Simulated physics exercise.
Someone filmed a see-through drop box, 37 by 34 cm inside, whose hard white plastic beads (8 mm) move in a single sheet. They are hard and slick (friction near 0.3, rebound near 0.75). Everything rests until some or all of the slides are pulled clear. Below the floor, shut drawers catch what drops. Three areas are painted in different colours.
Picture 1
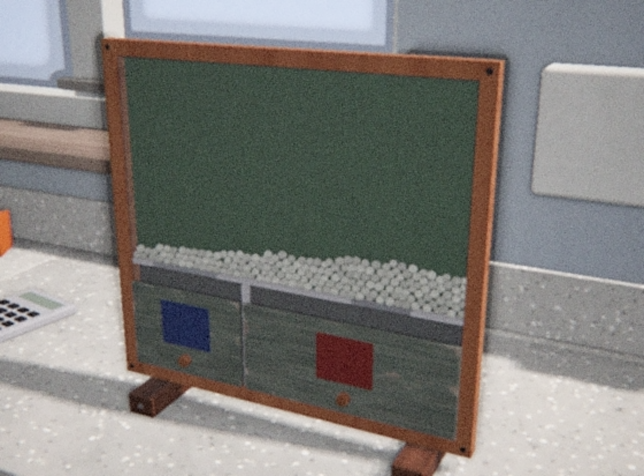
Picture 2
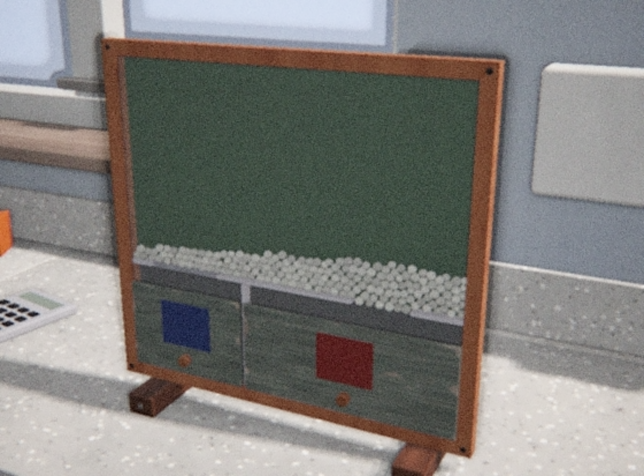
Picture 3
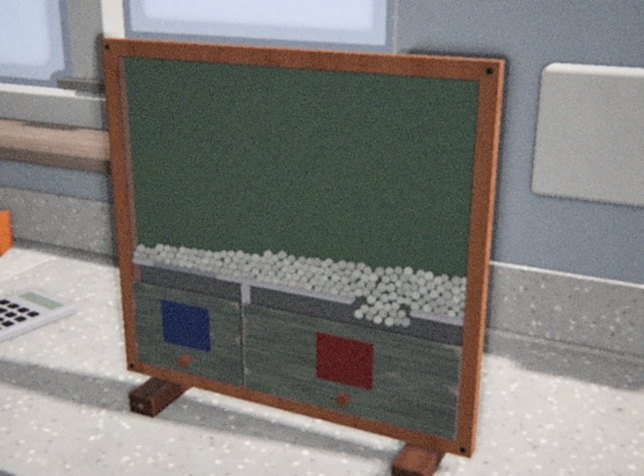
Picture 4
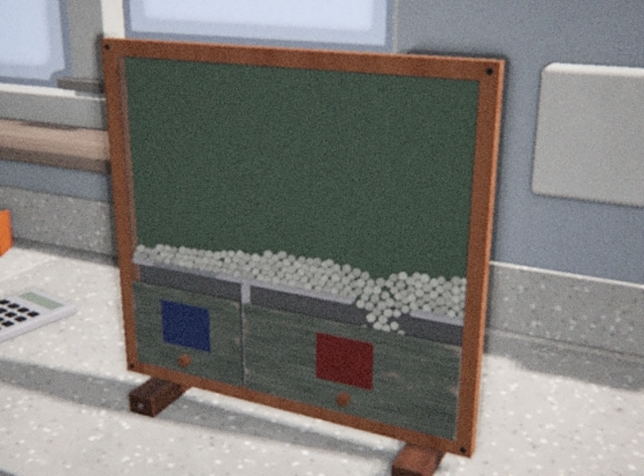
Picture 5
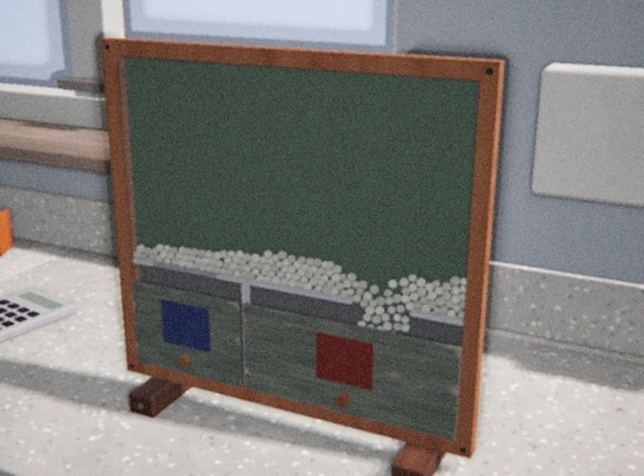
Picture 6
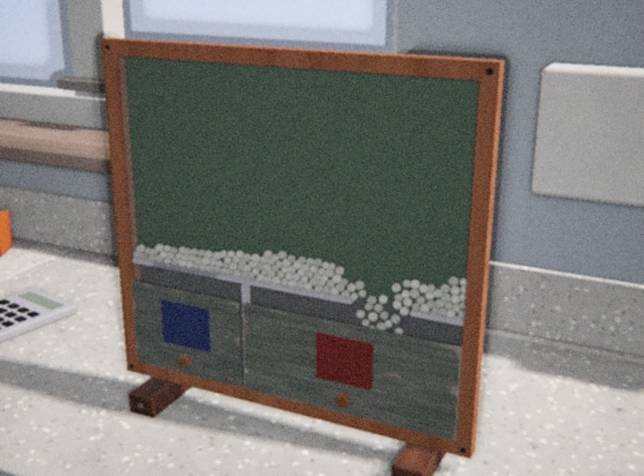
White beads drop through a gap above the red square, leaving a dip in the layer.
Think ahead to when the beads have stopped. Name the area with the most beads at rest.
Red.
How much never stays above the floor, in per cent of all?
Roughly 55 per cent.
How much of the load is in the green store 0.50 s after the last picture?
About 55 per cent.
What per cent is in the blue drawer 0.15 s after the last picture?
Roughly 0 per cent.
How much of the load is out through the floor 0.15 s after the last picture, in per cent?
About 35 per cent.
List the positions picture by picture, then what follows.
About 190 beads; load centre (318, 277); red (344, 361), blue (186, 326), green (286, 89); slides (152, 263) to (223, 276), (348, 300) to (416, 313), in the first picture.
In the second picture, 1 of 2 slides gone; load centre (318, 277); 0 out.
Load centre (318, 277); 12 out, in the third picture.
Load centre (309, 275); 21 out, in the fourth picture.
Load centre (304, 280); 34 out, in the fifth picture.
Load centre (296, 277); 45 out, in the sixth picture.
Then, 0.15 s after the last picture, 35 % are out; red 35 %, green 65 %.
Then, 0.50 s after the last picture, 45 % are out; red 45 %, green 55 %.
Then, 1.20 s after the last picture, 50 % are out; red 50 %, green 50 %.
At rest 2.6 s after the last picture, 55 % are out; red 55 %, blue 0 %, green 45 %.
